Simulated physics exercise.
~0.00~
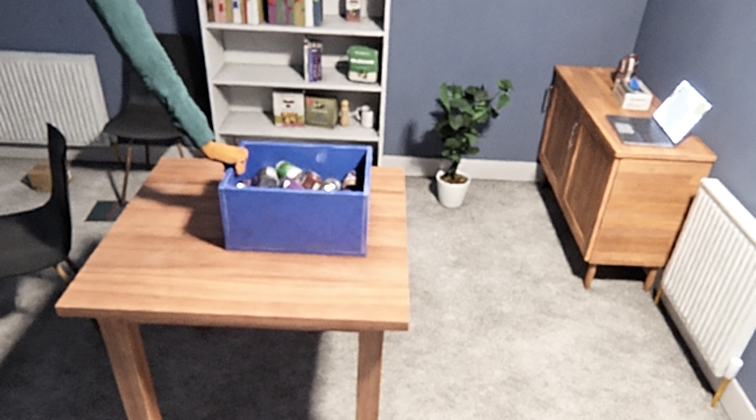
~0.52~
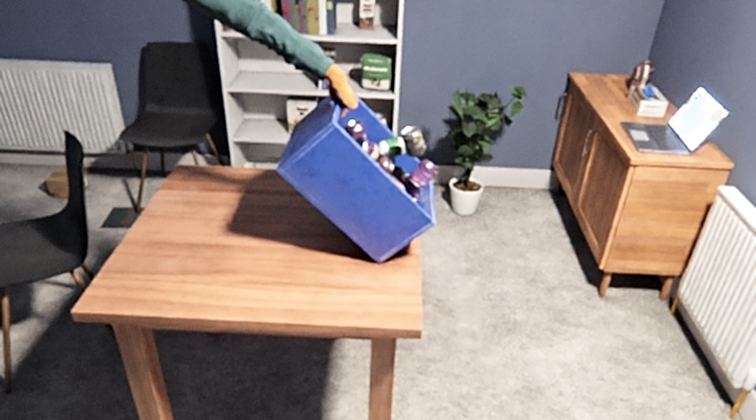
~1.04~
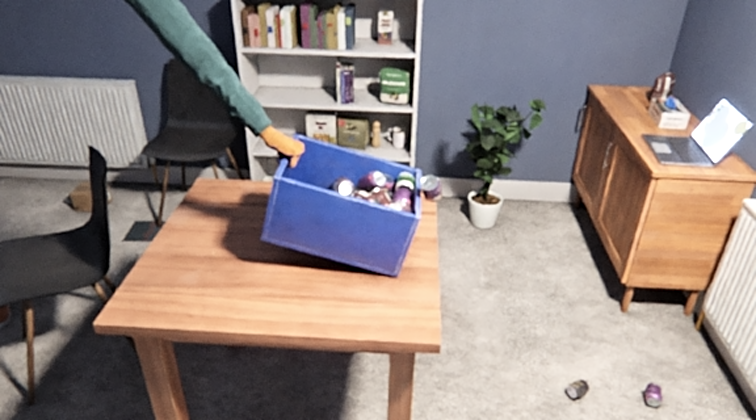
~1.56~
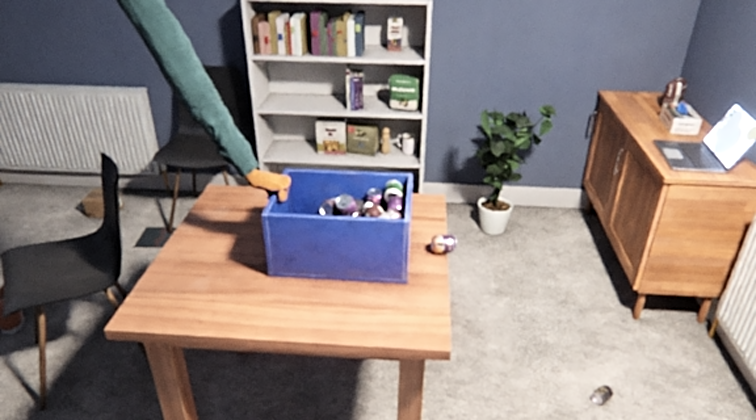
In a grey-carpeted room, a green-sleeved arm tipping a blue tub of mini cans rightward, spilling a few, then setting it level.
